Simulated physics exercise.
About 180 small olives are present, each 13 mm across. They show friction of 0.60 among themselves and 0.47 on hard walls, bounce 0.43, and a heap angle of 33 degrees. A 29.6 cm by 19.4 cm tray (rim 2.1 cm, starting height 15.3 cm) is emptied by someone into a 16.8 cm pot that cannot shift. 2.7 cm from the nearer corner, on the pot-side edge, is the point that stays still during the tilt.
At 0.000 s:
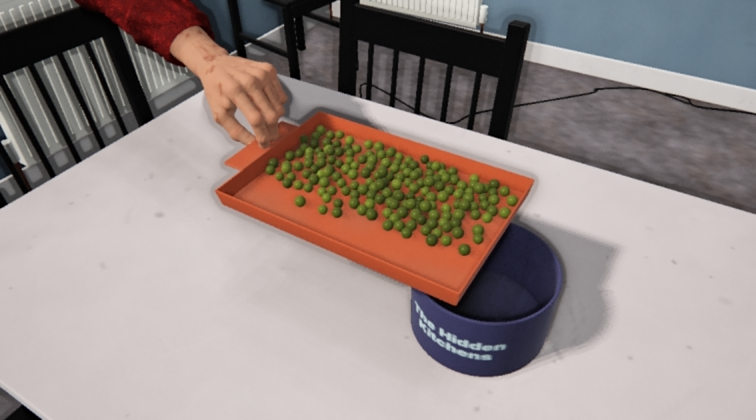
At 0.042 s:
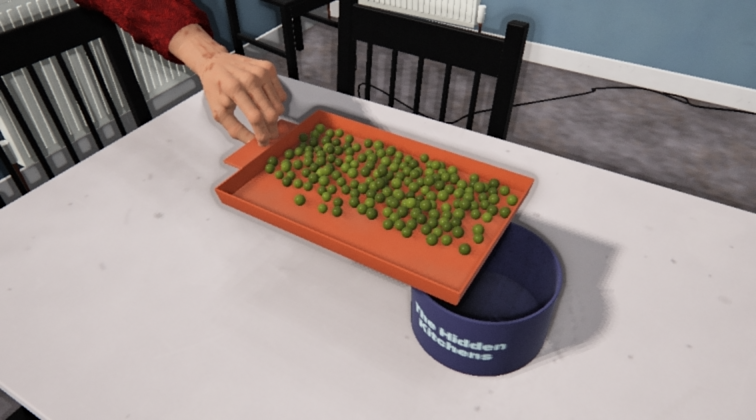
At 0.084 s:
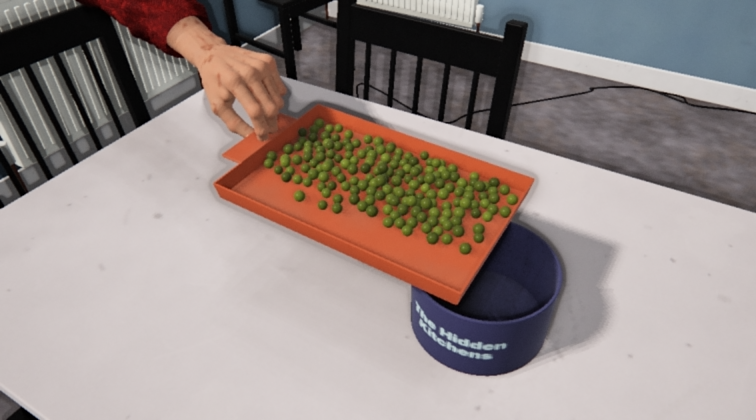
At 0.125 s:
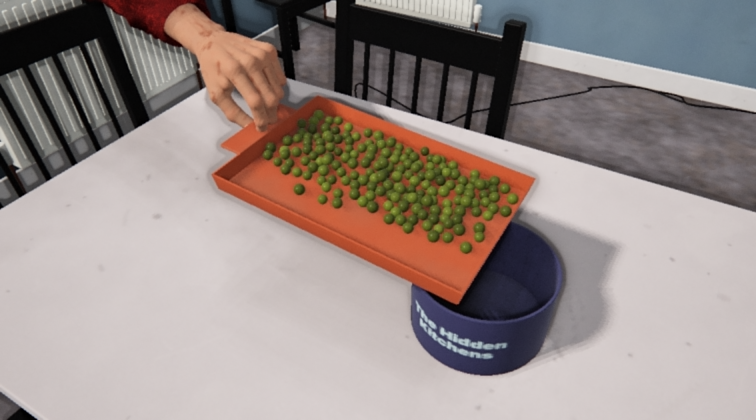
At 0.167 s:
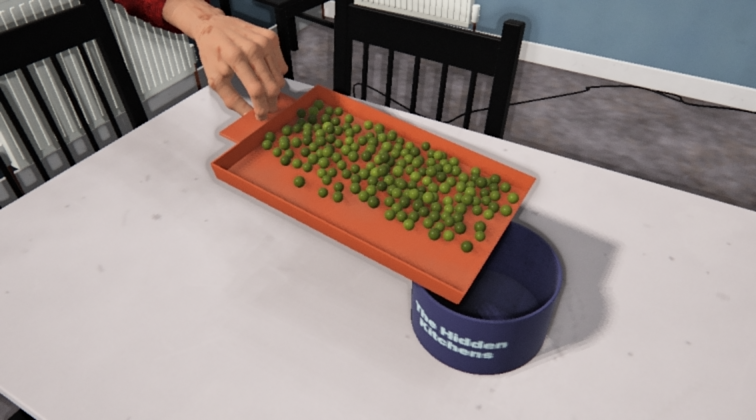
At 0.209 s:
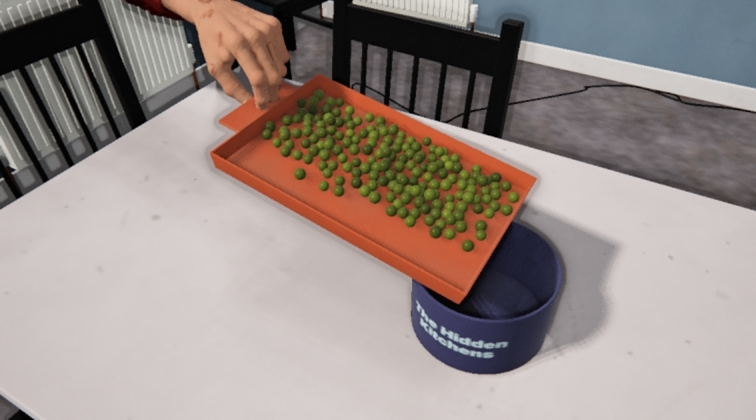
At a white dining table, a hand slowly raising one end of an orange tray of small olives beside a blue pot.
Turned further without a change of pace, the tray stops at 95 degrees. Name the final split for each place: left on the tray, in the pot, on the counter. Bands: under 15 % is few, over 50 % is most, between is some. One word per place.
Tray: Few, pot: Some, counter: Most.
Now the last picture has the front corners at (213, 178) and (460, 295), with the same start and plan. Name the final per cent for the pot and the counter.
Pot 0; counter 100.
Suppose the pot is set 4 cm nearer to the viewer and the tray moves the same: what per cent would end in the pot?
Roughly 35 per cent.
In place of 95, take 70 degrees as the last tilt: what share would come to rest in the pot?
Roughly 5 %.
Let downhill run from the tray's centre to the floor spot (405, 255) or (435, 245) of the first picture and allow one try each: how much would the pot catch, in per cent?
I'd put it at about 0 per cent for the first tilt and about 0 per cent for the second.
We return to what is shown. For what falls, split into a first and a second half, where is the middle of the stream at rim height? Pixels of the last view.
(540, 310) first, (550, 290) later, roughly.
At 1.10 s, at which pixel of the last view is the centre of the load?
My estimate is roughly (501, 190).
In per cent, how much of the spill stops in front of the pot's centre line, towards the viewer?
Near 60 in a hundred.
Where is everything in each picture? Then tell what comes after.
In the first frame, tray tilt 0 degrees, front corners at (220, 190) and (457, 290); middle of the pieces at (384, 184); pot at (486, 265).
In the second frame, tray tilt 1 degrees, front corners at (219, 188) and (458, 290); middle of the pieces at (384, 182).
In the third frame, tray tilt 2 degrees, front corners at (218, 183) and (459, 290); middle of the pieces at (384, 179).
In the fourth frame, tray tilt 5 degrees, front corners at (217, 174) and (460, 290), lowest corner right front; middle of the pieces at (384, 175).
In the fifth frame, tray tilt 8 degrees, front corners at (215, 163) and (462, 290), lowest corner right front; middle of the pieces at (385, 169).
In the sixth frame, tray tilt 11 degrees, front corners at (215, 152) and (464, 290), lowest corner right front; middle of the pieces at (386, 164); pot at (486, 263). Its pace works out near 75 degrees a second.
Then, at 0.74 s, tilt 51 degrees; the tray holds 100 %, the pot 0 %.
Then, at 1.10 s, tilt 77 degrees; the tray holds 95 %, the pot 0 %.
After 1.55 s, tilt 95 degrees; the tray holds 20 %, the pot 10 %.
In the end, at 2.7 s, tray 0 %, pot 25 %, counter 75 %.
